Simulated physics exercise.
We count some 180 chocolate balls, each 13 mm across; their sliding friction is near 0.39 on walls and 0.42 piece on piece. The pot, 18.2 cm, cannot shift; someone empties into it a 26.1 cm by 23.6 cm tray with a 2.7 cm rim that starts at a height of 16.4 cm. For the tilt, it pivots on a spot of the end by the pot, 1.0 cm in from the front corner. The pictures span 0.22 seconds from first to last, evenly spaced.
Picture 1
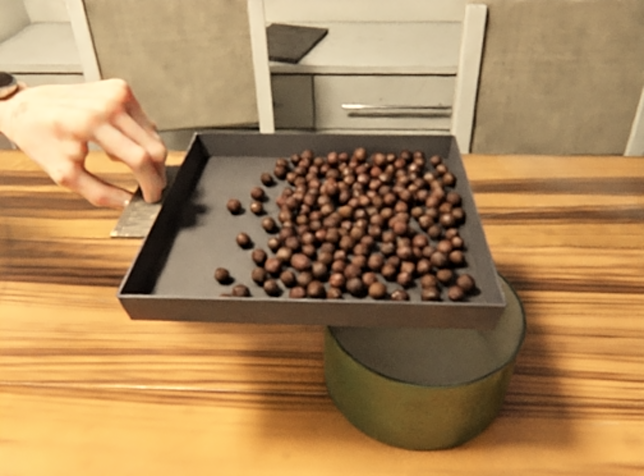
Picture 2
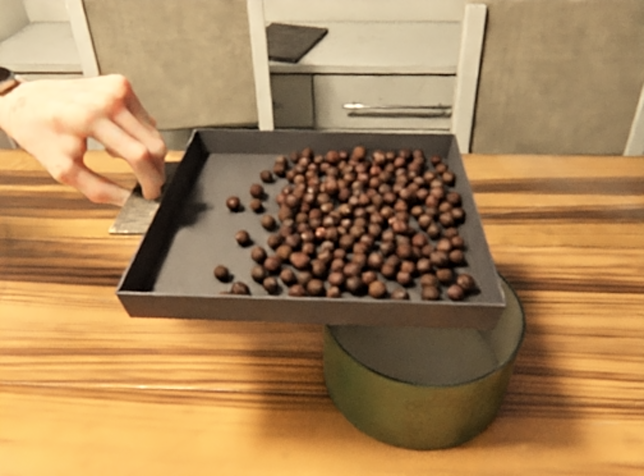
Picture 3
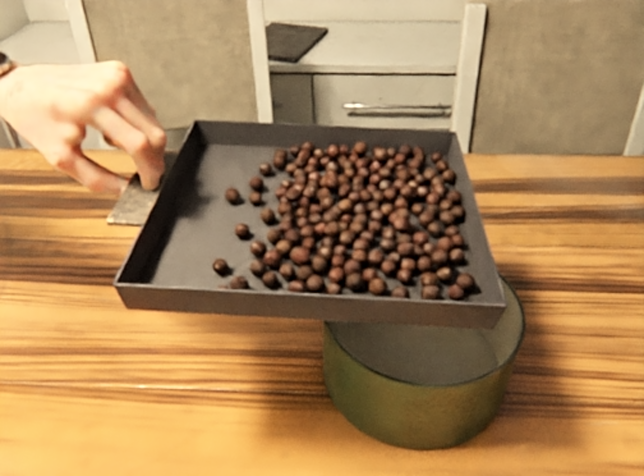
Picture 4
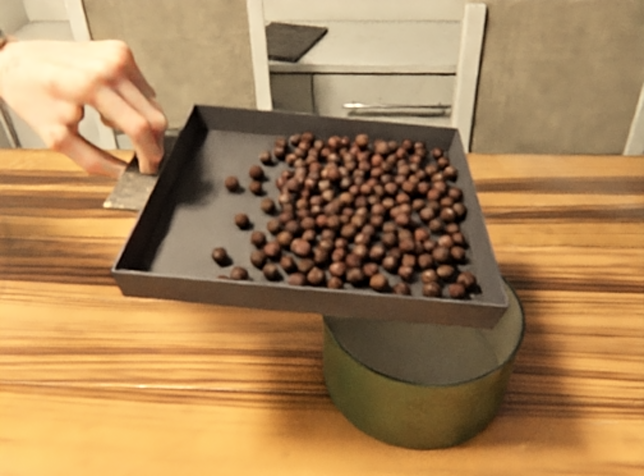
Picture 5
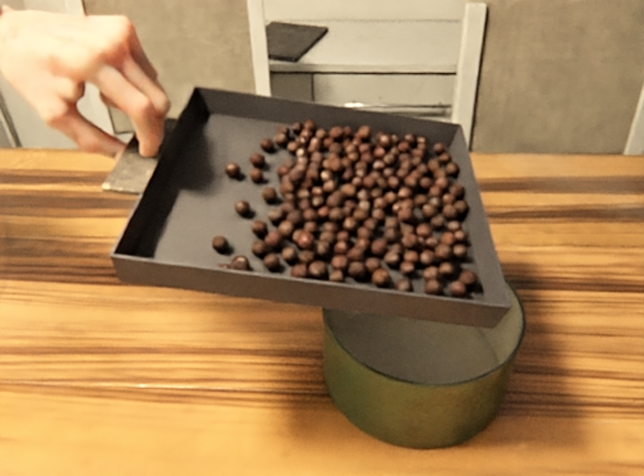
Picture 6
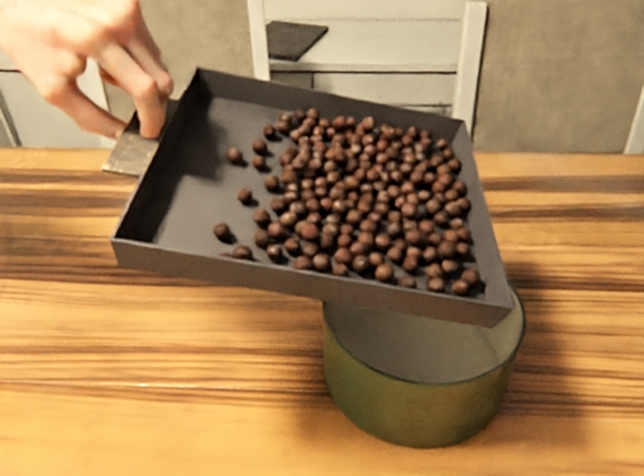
Hand at left slowly raising one end of a dark tray of brown balls, tilting it toward a green pot at right.
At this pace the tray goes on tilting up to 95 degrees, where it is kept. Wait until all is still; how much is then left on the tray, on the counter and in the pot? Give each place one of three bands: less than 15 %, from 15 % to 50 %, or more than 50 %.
Tray: Little of the load, counter: Over half the load, pot: Little of the load.
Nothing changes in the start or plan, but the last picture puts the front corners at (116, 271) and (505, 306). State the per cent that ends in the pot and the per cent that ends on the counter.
That works out as pot 0 and counter 100.
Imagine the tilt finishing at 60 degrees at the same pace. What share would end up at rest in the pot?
0 %.
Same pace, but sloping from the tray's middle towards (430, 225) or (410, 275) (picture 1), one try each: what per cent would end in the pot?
Some 10 and 0 per cent.
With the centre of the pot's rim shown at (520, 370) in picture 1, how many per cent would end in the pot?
I'd put it at around 75 per cent.
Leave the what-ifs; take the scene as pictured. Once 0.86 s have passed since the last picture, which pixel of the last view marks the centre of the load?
At that moment the load's centre is around (515, 154).
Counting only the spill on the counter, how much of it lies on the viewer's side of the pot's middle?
About 80 per cent.
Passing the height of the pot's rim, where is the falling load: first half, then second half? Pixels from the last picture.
First near (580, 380), then at (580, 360).
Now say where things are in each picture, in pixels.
The first frame shows tray tilt 0 degrees, front corners at (123, 293) and (500, 302); middle of the pieces at (361, 216); pot at (422, 304).
The second frame shows tray tilt 1 degrees, front corners at (121, 290) and (500, 302); middle of the pieces at (361, 214).
The third frame shows tray tilt 3 degrees, front corners at (120, 281) and (501, 302); middle of the pieces at (361, 210).
The fourth frame shows tray tilt 6 degrees, front corners at (118, 268) and (503, 302), lowest corner right front; middle of the pieces at (362, 204).
The fifth frame shows tray tilt 9 degrees, front corners at (117, 253) and (506, 303), lowest corner right front; middle of the pieces at (364, 197).
The sixth frame shows tray tilt 13 degrees, front corners at (117, 237) and (508, 303), lowest corner right front; middle of the pieces at (367, 190); pot at (422, 302).
Then, 0.52 s after the last picture, tilt 52 degrees; the tray holds 100 %, the pot 0 %.
Then, 0.86 s after the last picture, tilt 78 degrees; the tray holds 100 %, the pot 0 %.
Then, 1.29 s after the last picture, tilt 95 degrees; the tray holds 20 %, the pot 0 %.
In the end, tray 0 %, counter 100 %, pot 0 %.
